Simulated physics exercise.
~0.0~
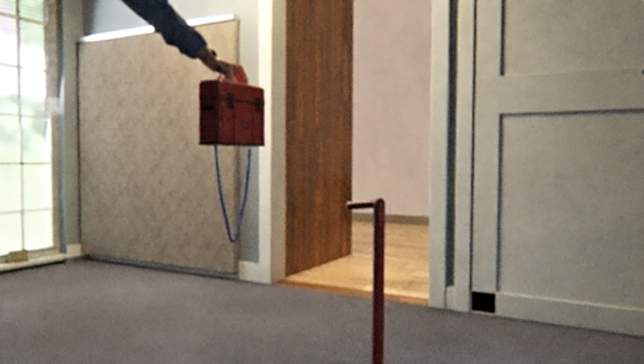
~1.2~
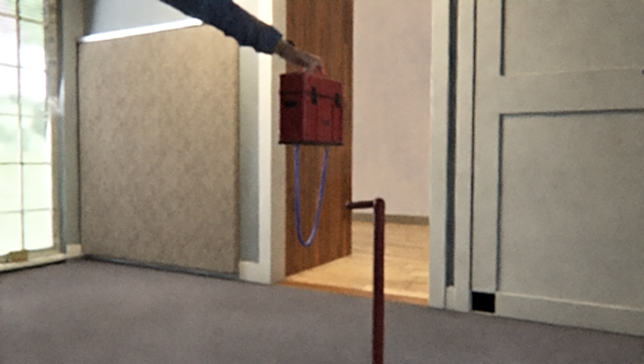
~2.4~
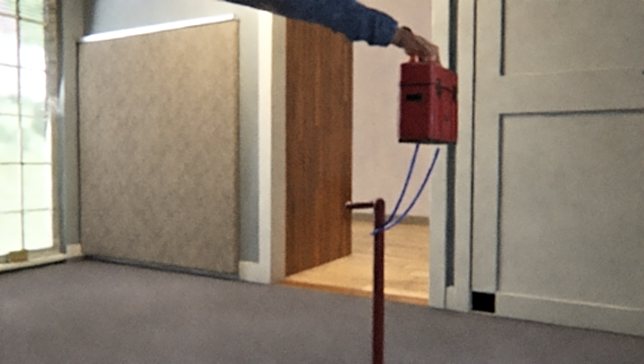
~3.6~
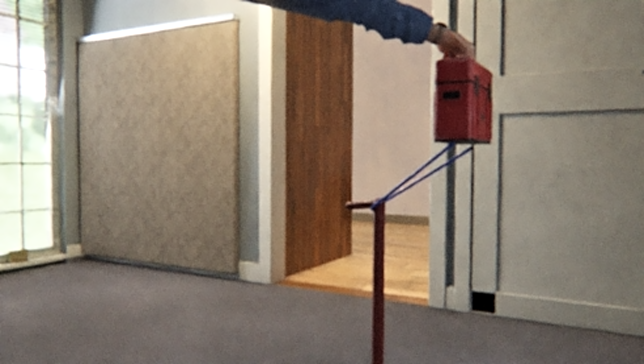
In a carpeted room with an open doorway, a hand carries a small red case rightward, a blue loop dangling beneath it. The case passes above and beyond a dark red post, and the loop catches on the post's hook, ending pulled tight.
